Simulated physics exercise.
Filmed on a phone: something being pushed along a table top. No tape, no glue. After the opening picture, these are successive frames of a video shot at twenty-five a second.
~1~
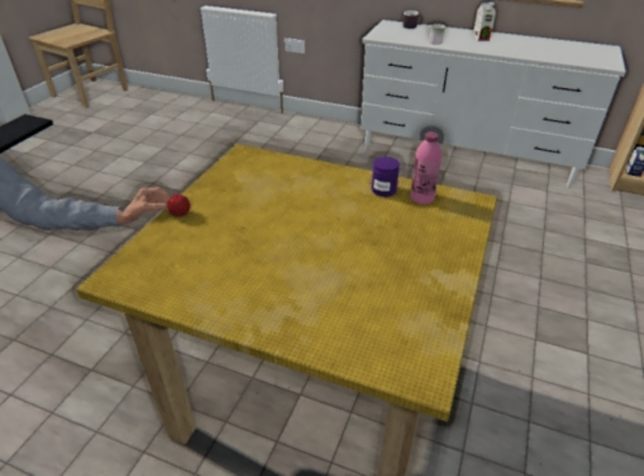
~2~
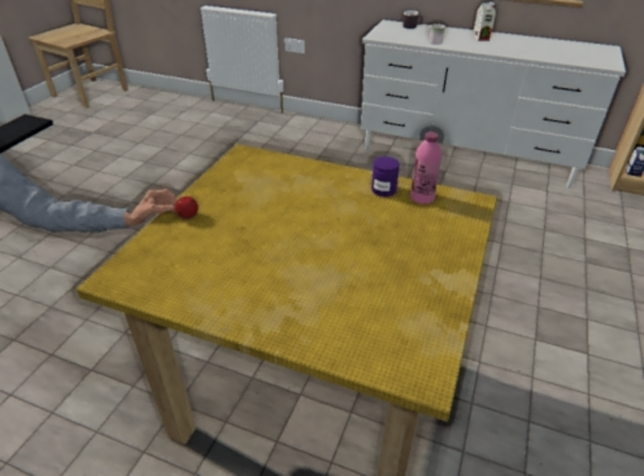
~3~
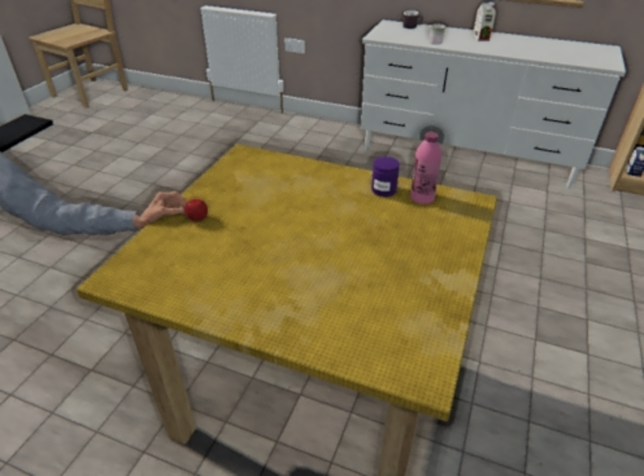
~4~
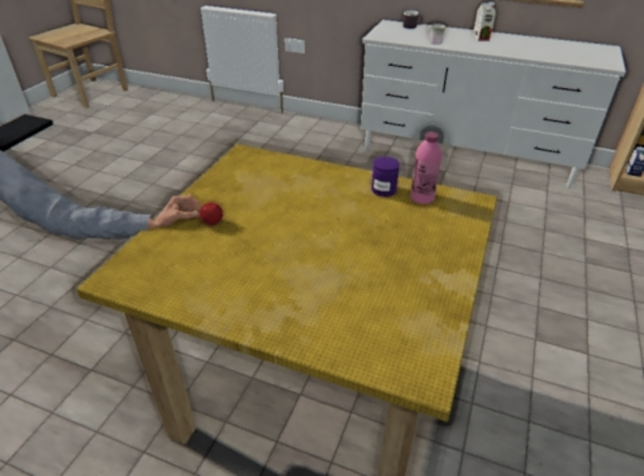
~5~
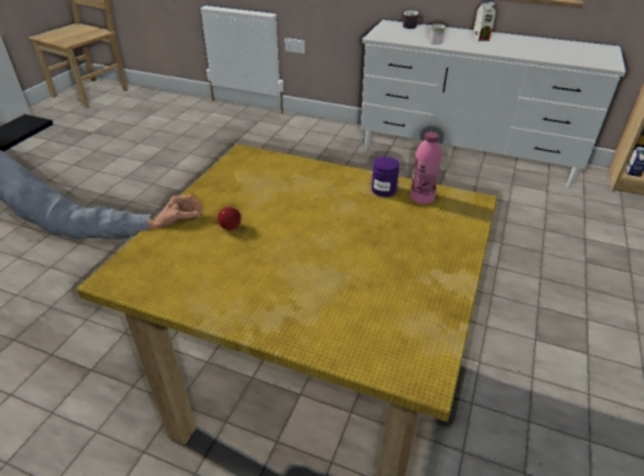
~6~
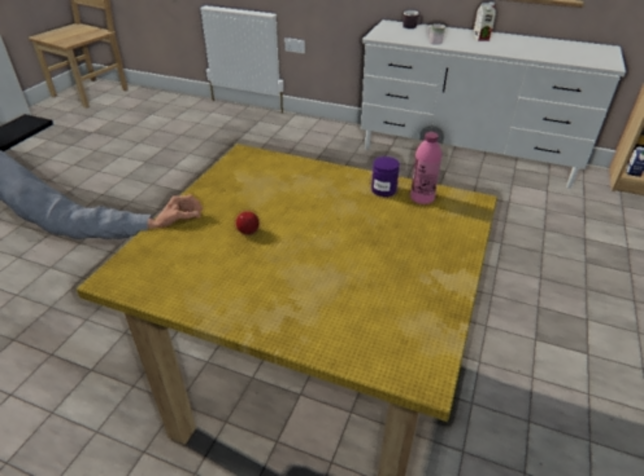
A red apple is pushed rightward by a hand, then rolls away across the yellow table.
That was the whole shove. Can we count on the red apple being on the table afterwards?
The red apple falls off the table.
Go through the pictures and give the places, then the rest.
The first frame shows under the hand; red apple (179, 206).
The second frame shows under the hand; red apple (187, 208).
The third frame shows under the hand; red apple (196, 210).
The fourth frame shows red apple (212, 214).
The fifth frame shows red apple (229, 218) rolled about its own width.
The sixth frame shows red apple (248, 223) rolled well along.
Then, 0.30 s after the last picture, red apple rolled well along near (394, 260).
Then, 0.70 s after the last picture, red apple now off the table.
By the end, off the table, red apple.
